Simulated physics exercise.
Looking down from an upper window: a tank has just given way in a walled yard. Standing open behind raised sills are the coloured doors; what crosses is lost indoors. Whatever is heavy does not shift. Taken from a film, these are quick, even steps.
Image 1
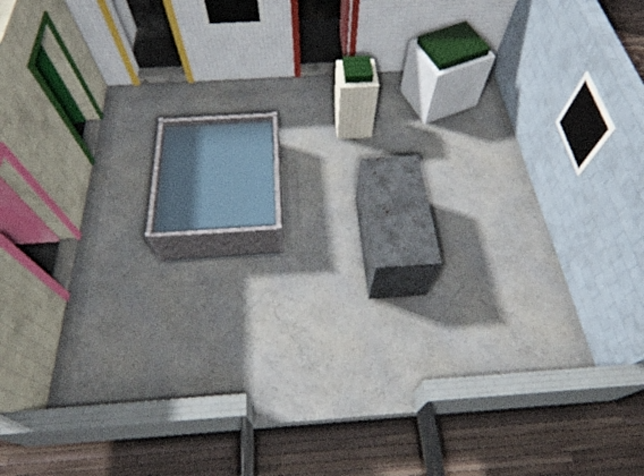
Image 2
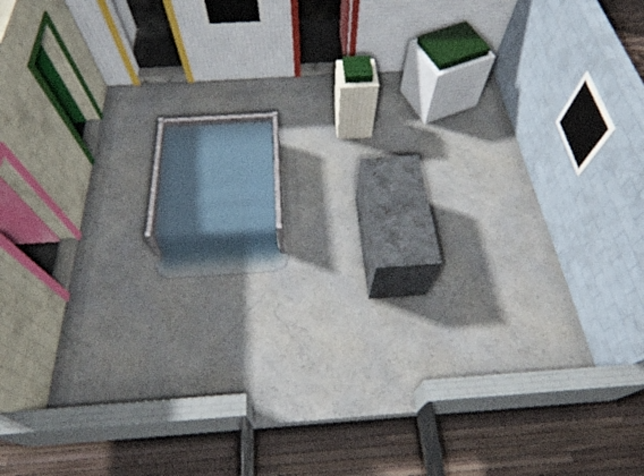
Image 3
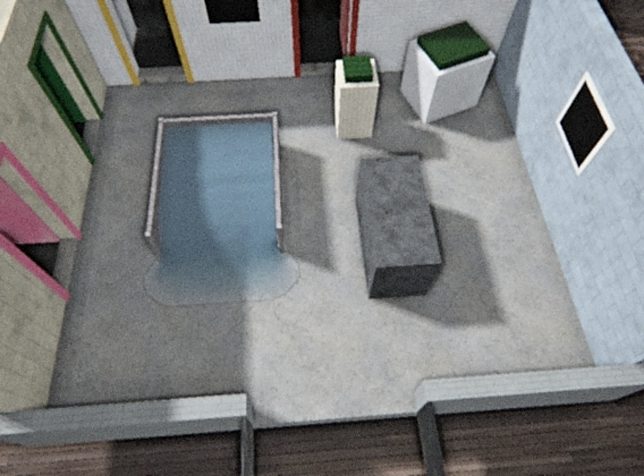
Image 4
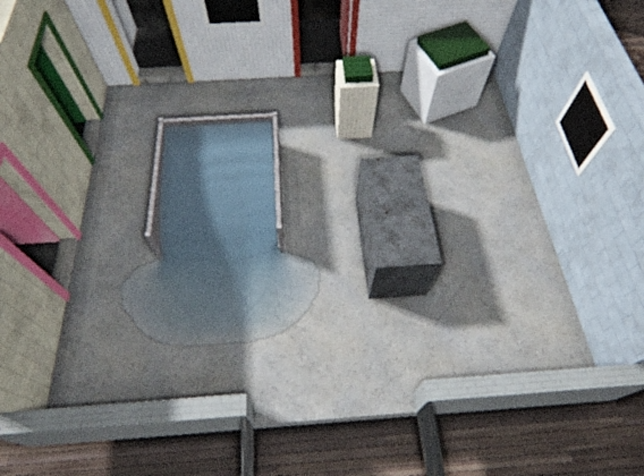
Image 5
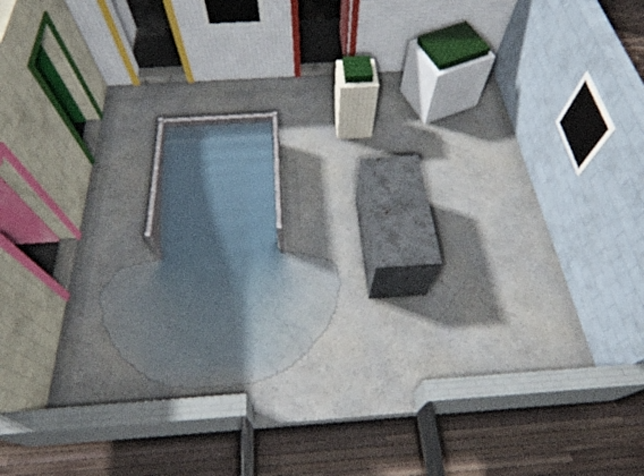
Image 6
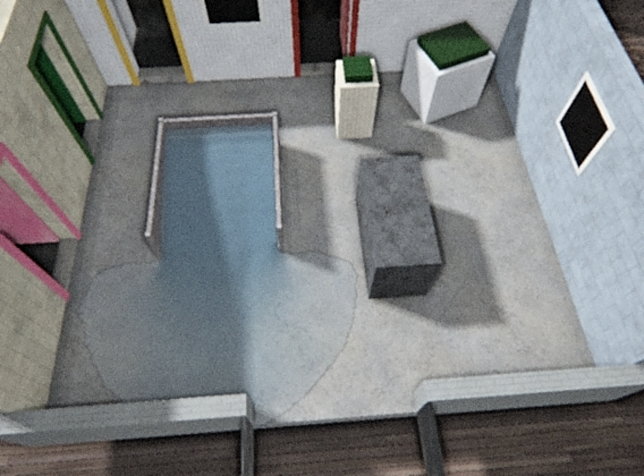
Water poured out of the tank's open near side in the walled yard, then spread across the grey floor in a widening, rounded sheet, reaching toward the low front wall while the blocks stayed still.
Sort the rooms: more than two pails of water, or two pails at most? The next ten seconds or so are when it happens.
Green door - more than two pails; red door - two pails at most; pink door - two pails at most; yellow door - two pails at most.
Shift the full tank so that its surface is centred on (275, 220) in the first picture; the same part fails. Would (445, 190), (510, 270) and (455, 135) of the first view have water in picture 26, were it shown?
Going through them in turn: Still bare, still bare and still bare.
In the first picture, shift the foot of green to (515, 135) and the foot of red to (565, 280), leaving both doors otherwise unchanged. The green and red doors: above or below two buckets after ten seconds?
Taking them in turn, the green door misses the threshold and the red door misses the threshold.
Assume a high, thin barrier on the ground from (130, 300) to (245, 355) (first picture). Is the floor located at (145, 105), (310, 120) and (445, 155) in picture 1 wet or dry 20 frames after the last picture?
Results in order: Swamped / bone-dry / bone-dry.
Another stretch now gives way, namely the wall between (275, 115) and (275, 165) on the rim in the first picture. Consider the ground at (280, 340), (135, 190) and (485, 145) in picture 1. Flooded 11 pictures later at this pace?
Unwetted, unwetted, submerged.
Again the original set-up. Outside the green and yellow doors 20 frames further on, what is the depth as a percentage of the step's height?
In order: Roughly 70 and 0 in a hundred.
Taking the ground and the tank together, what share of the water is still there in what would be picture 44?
It comes to roughly 66 per cent.
A moment on, water covers 25 % of the floor; the green door not reached, the red door not reached, the pink door not reached, the yellow door not reached.
Next, water covers 25 % of the floor; the green door not reached, the red door not reached, the pink door wet at the sill, nothing in, the yellow door not reached.
Then, water covers 40 % of the floor; the green door wet at the sill, nothing in, the red door not reached, the pink door wet at the sill, nothing in, the yellow door not reached.
Later, water covers 60 % of the floor; the green door under two buckets in, the red door not reached, the pink door under two buckets in, the yellow door under two buckets in.
In the end, water covers 90 % of the floor; the green door over two buckets in, the red door wet at the sill, nothing in, the pink door under two buckets in, the yellow door under two buckets in.
